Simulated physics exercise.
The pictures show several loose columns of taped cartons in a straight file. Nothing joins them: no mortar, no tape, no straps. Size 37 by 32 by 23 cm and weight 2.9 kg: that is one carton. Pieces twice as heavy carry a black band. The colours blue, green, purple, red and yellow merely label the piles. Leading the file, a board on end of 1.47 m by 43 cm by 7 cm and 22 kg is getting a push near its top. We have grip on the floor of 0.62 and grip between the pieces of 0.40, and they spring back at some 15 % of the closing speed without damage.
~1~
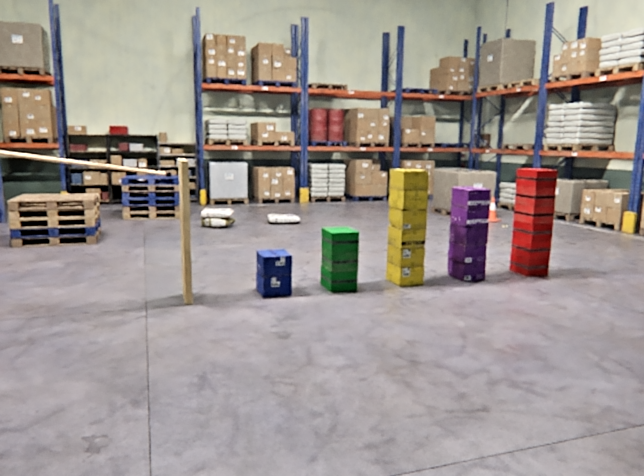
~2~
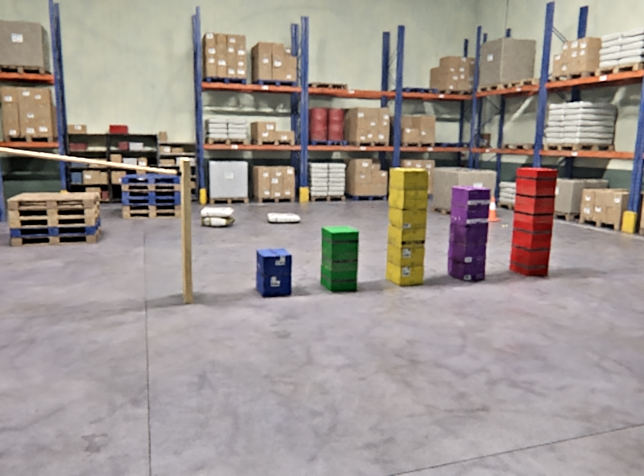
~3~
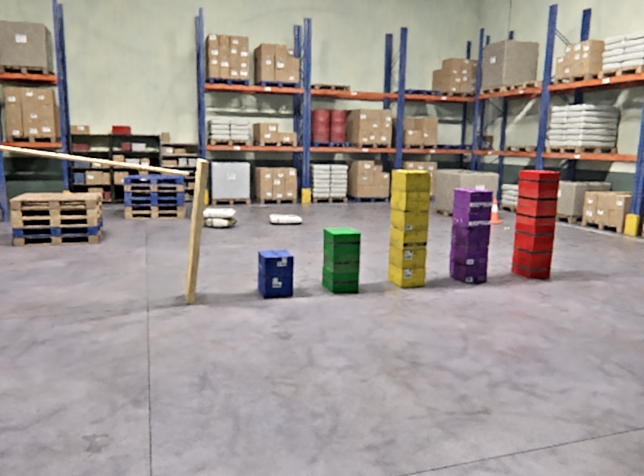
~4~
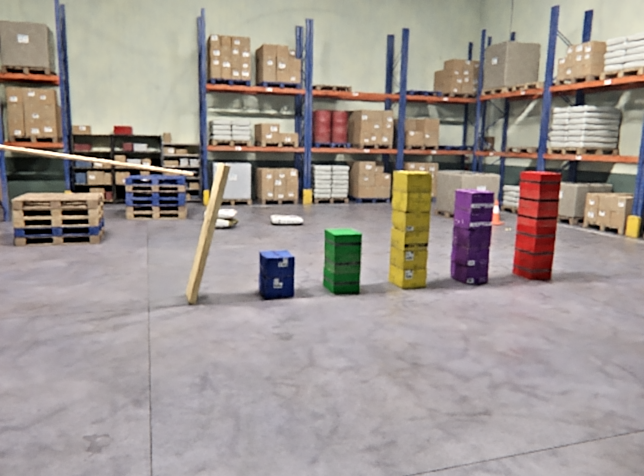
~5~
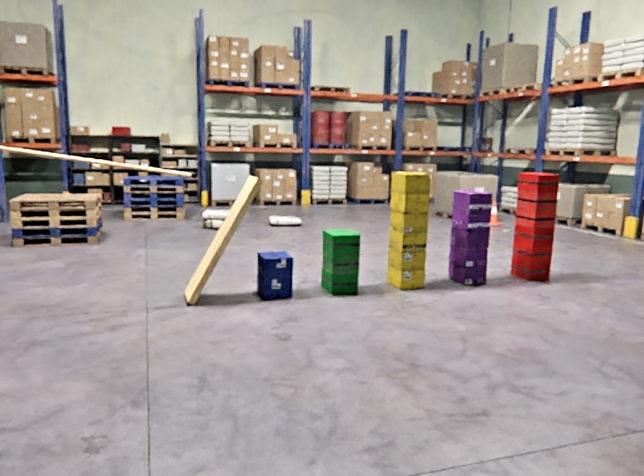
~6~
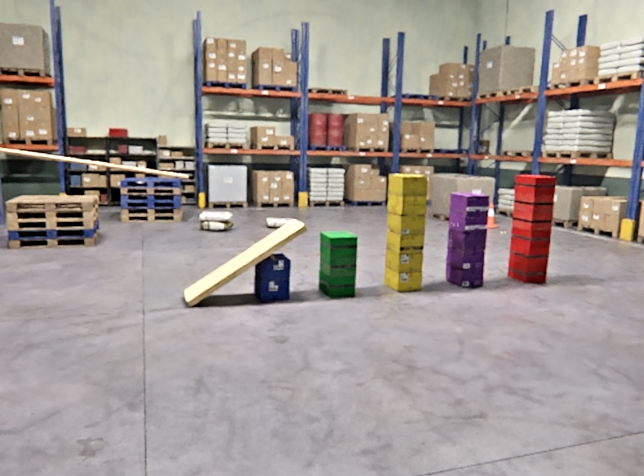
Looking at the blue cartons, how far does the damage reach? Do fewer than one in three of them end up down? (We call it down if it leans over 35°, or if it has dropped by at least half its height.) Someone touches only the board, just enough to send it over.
Yes, fewer than one in three.
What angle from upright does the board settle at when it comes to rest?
Around 60 degrees, give or take.
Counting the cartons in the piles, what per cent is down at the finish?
Estimate: About 0% of them.
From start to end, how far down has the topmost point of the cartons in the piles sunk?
Roughly 0 centimetres.
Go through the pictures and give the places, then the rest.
In the first picture (pixels give the middle of a visible side), pole end (168, 175) 9 cm short, board 0° from upright; top blue carton (278, 266); top green carton (346, 242); none of the others has stirred.
In the second picture, pole end (179, 174) 13 mm in, board 1° from upright; top blue carton (278, 266).
In the third picture, pole end (191, 175) 11 cm in, board 7° from upright; top blue carton (280, 267); none of the others has stirred.
In the fourth picture, pole end (195, 175) 14 cm in, stopped, board 15° from upright; top blue carton (281, 267); none of the others has stirred.
In the fifth picture, pole end (194, 176) 14 cm in, stopped, board 30° from upright; top blue carton (279, 268); none of the others has stirred.
In the sixth picture, pole end (191, 178) 14 cm in, stopped, board 58° from upright; top blue carton (276, 270); top yellow carton (415, 186); none of the others has stirred.
Then, 0.06 s past the last view, board 62° from upright; none of the 2 blue cartons down (0 of 22 in all colours); top blue carton 34 mm from its place.
Then, 0.15 s past the last view, board 66° from upright; none of the 2 blue cartons down (0 of 22 in all colours); top blue carton 7 cm from its place.
In the end, board 61° from upright; none of the 2 blue cartons down (0 of 22 in all colours); top blue carton 8 cm from its place; top yellow carton unmoved. That is 0 per cent. From the last view, middles, top blue carton near (279, 266), top yellow carton near (408, 185).
